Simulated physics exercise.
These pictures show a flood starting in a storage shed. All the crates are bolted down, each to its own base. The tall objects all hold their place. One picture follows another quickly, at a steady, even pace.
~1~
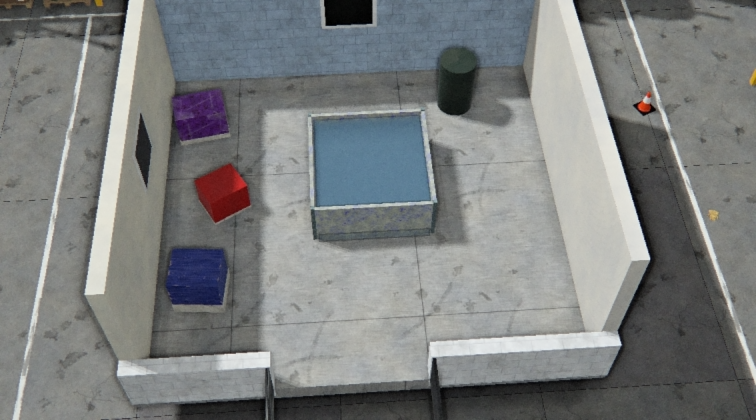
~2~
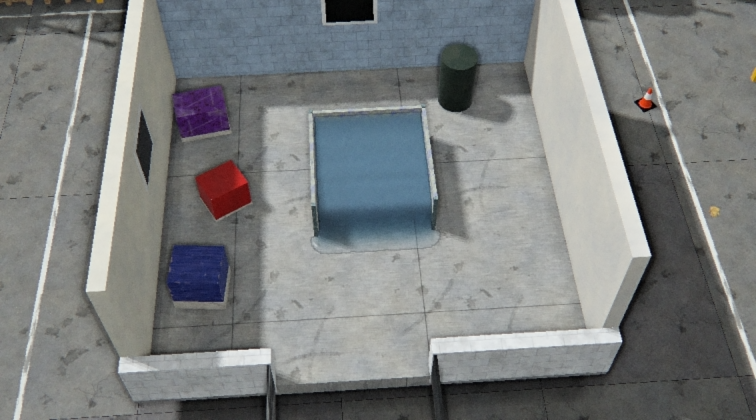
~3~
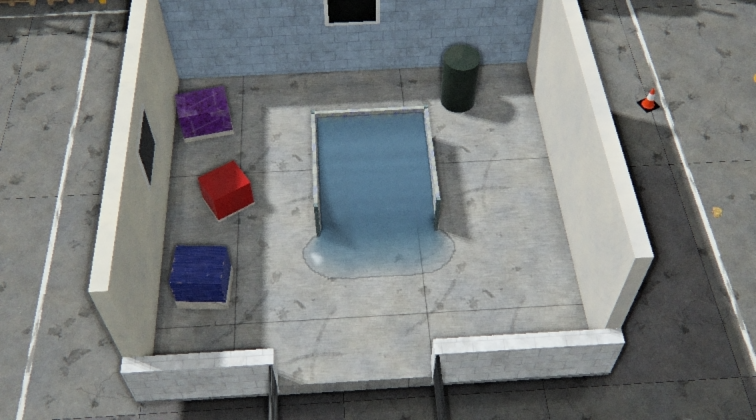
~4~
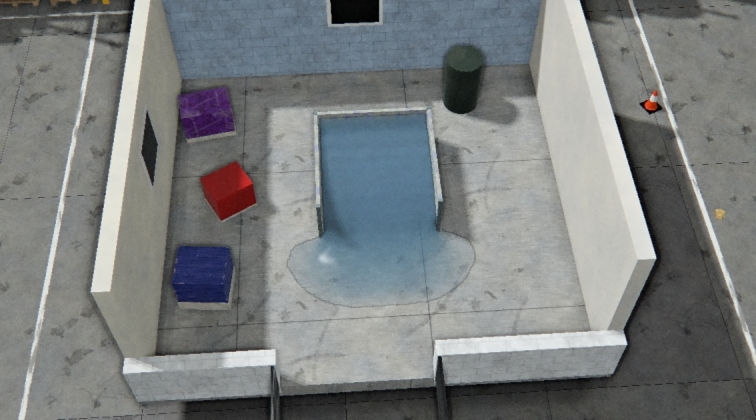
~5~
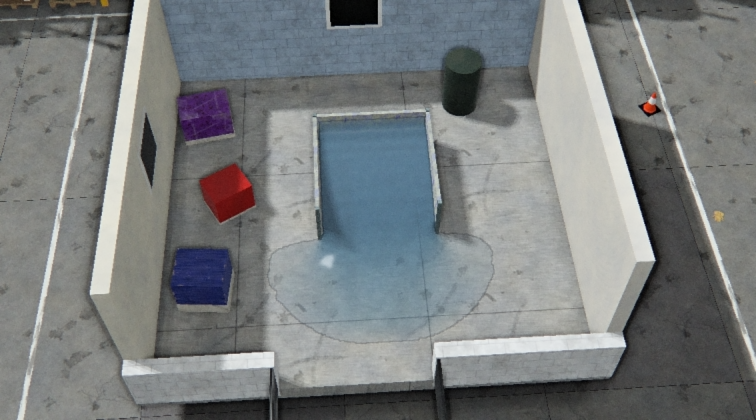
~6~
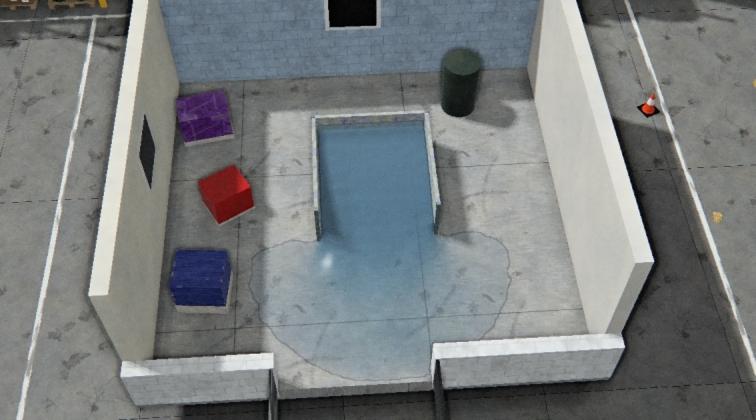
Blue water pouring from the open front of a square tank and spreading across a walled floor between still, coloured blocks and a dark green barrel.
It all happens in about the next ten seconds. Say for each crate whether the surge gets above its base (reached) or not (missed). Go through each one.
In order: Red crate: Becomes wet; purple crate: Remains dry; blue crate: Remains dry.
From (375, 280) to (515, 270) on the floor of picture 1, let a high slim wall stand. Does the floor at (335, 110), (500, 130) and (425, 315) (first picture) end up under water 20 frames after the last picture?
Outcome by spot, in order - unwatered, watered, unwatered.
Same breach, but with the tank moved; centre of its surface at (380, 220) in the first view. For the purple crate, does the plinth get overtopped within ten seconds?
Looking at purple: It is never reached.
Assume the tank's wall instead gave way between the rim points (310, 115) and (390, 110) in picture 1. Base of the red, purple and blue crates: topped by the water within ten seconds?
Result: Red is swamped; purple is swamped; blue is not reached.
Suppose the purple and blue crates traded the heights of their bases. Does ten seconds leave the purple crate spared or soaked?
With the swap, the purple crate avoids the flood.
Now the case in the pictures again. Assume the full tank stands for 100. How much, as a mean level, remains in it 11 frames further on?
I'd put it near 28 per cent.
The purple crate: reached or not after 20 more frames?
At purple: Stays dry.
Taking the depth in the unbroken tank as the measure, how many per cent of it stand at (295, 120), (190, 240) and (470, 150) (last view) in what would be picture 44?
0, 2, 4 %.
A moment on, water covers 30 % of the floor; the red crate not reached, the purple crate not reached, the blue crate water round its plinth.
Next, water covers 35 % of the floor; the red crate not reached, the purple crate not reached, the blue crate water round its plinth.
Then, water covers 50 % of the floor; the red crate not reached, the purple crate not reached, the blue crate water round its plinth.
Later, water covers 75 % of the floor; the red crate water round its plinth, the purple crate water round its plinth, the blue crate water round its plinth.
In the end, water covers 95 % of the floor; the red crate was topped, the purple crate stayed above the water, the blue crate stayed above the water.
